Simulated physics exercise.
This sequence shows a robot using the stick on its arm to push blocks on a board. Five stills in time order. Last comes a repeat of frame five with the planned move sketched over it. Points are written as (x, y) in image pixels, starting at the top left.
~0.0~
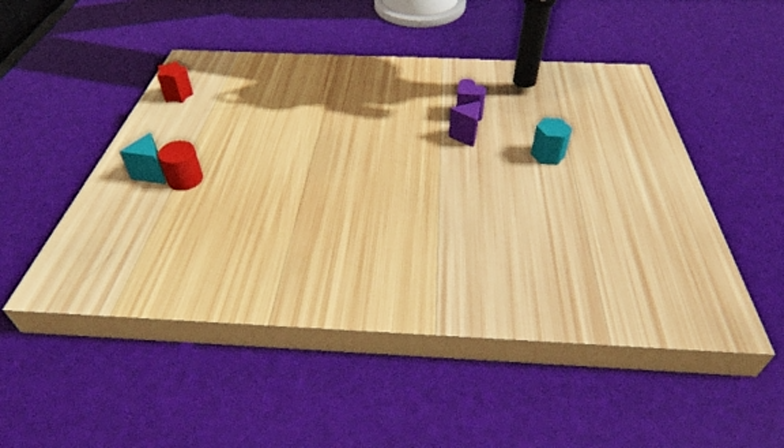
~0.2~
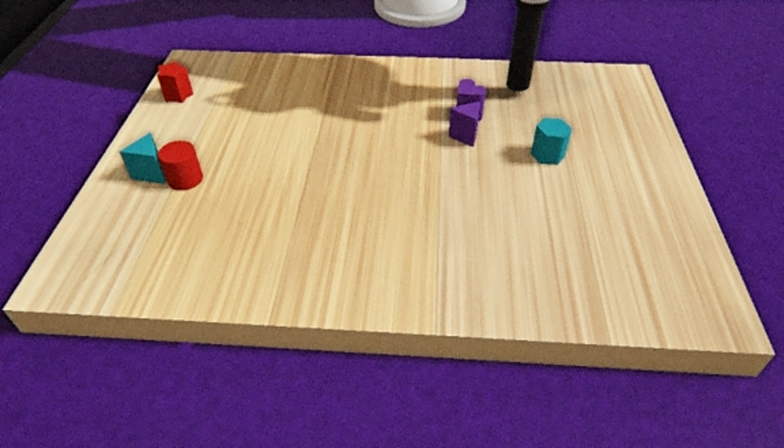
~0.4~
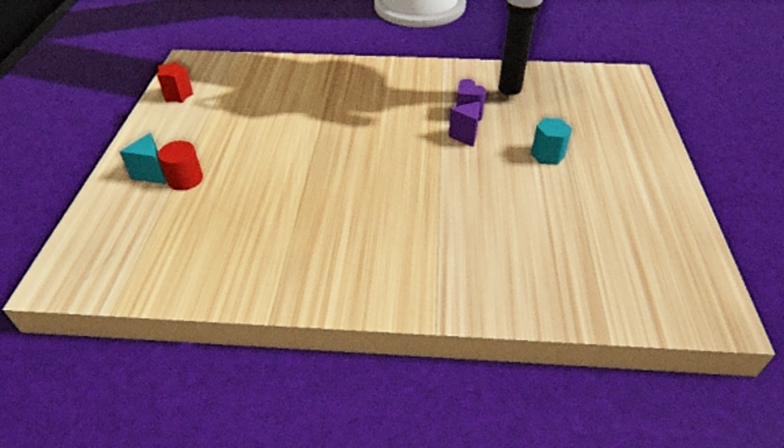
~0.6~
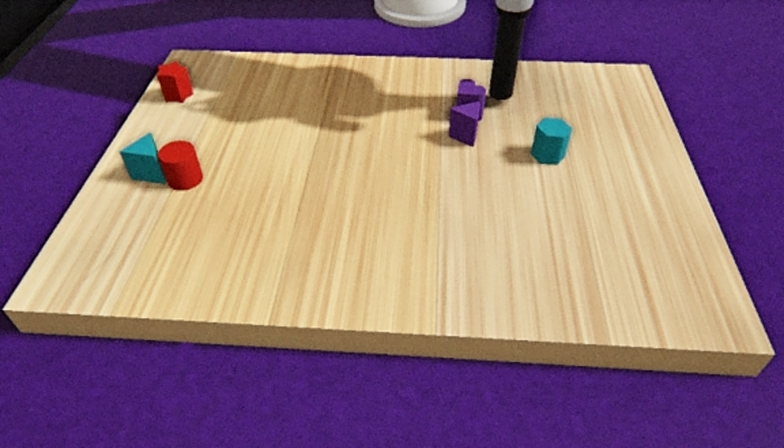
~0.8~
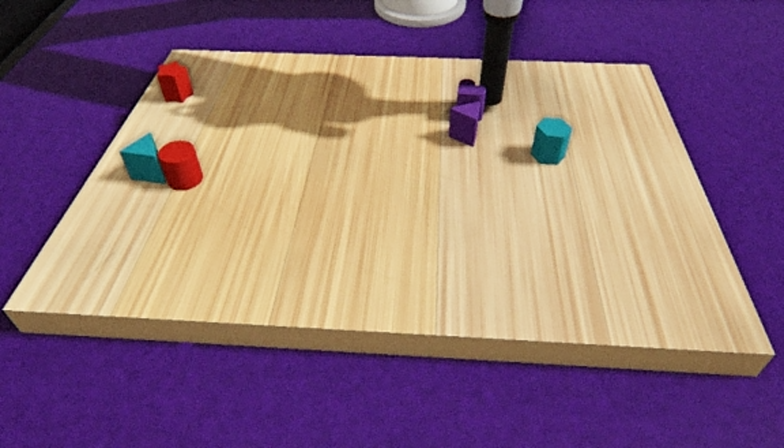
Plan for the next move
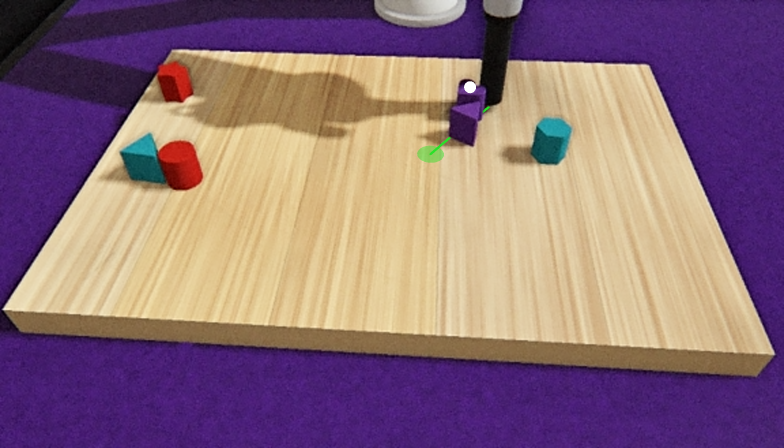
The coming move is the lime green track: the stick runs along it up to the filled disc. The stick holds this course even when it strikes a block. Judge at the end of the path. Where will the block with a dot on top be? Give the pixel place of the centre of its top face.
Its top middle will sit at (435, 99).
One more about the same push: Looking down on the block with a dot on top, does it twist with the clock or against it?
It twists with the clock when seen from above.
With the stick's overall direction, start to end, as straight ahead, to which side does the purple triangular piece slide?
Leftward.
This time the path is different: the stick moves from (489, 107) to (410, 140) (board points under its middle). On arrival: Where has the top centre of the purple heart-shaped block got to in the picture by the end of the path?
The middle of its top is at (389, 119).
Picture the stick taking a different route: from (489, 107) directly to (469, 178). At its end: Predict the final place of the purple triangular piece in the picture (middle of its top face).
My best guess is (452, 126).
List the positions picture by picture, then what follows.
In the first frame, lower end of the stick (524, 82), tops of blocks, purple triangular piece (469, 109), purple heart-shaped block (470, 87).
In the second frame, stick (518, 85), blocks as before.
In the third frame, stick (510, 89), blocks as before.
In the fourth frame, stick (501, 94), blocks as before.
In the fifth frame, stick (490, 99), purple triangular piece (469, 109), purple heart-shaped block (470, 87).
The drawn path runs from (489, 107) directly to (431, 154); the dot is on the purple heart-shaped block.
What follows on the original path. One third of the way, stick (471, 114); purple heart-shaped block (450, 95), turned 30° clockwise.
Two thirds of the way, stick (451, 129); purple triangular piece (468, 120), turned 15° anticlockwise; purple heart-shaped block (435, 99), turned 80° clockwise.
At the end, stick (431, 146); purple triangular piece (468, 122), turned 25° anticlockwise; purple heart-shaped block (435, 99), turned 85° clockwise.
